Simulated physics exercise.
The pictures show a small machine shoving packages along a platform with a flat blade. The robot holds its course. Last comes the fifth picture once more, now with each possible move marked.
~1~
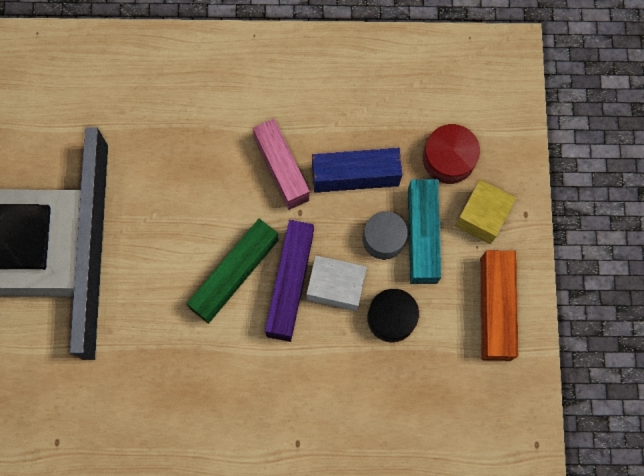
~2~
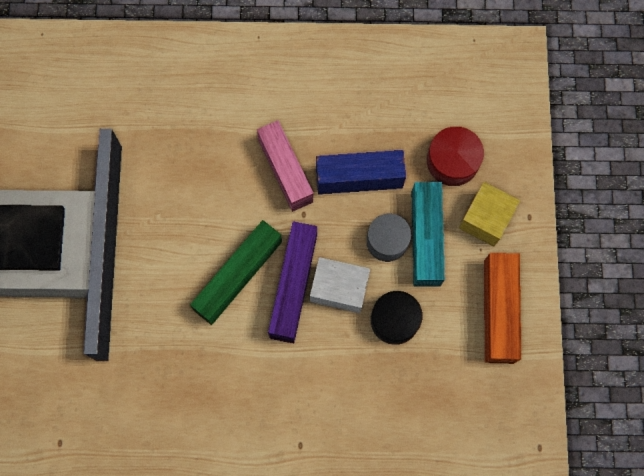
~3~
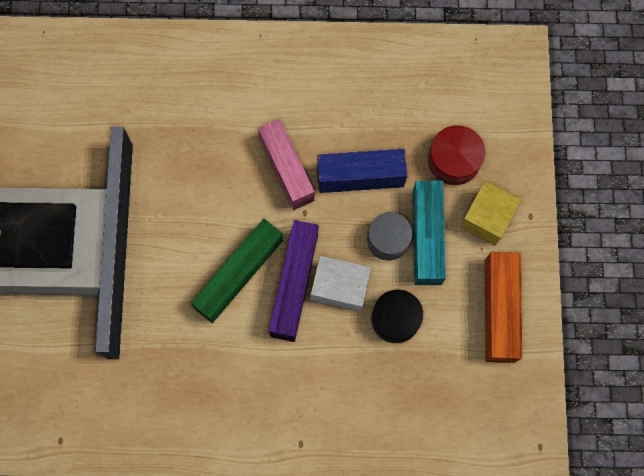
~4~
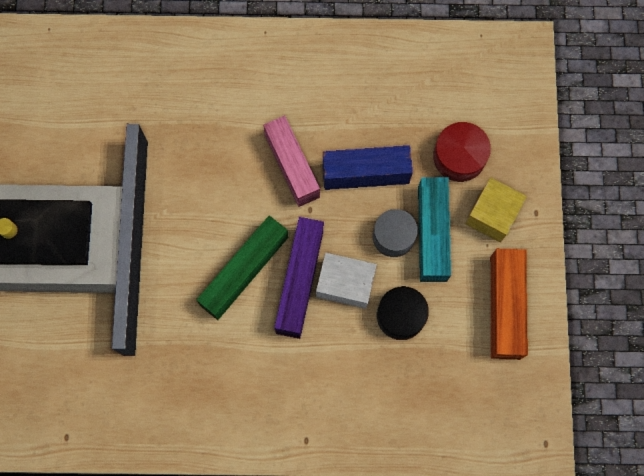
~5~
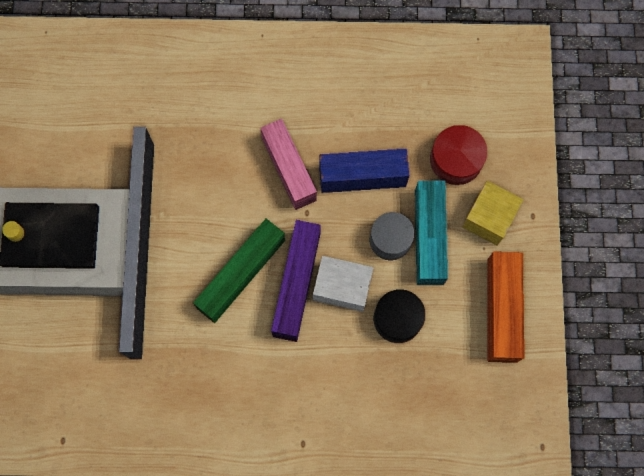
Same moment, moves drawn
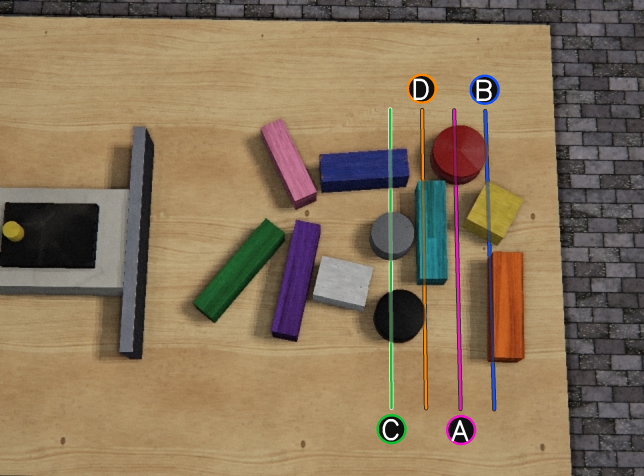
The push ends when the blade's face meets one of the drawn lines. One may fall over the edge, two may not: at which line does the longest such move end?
No second one falls up to D.
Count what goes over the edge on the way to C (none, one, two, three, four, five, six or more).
By then, none.
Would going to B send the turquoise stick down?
Yes.
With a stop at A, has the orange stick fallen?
By then, yes.
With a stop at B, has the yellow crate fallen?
By then, yes.
On the copy, A at (457, 254); B at (490, 254); C at (391, 253); D at (424, 253).
On D. First, robot (163, 237); green stick (263, 272); orange stick (505, 308).
Then, robot (268, 238); yellow crate (507, 211); red canister (480, 150).
Finally, robot (348, 239); yellow crate over the edge; orange stick (556, 317); one fallen.
By contrast, A drops three; B drops five; C is within the limit but short.
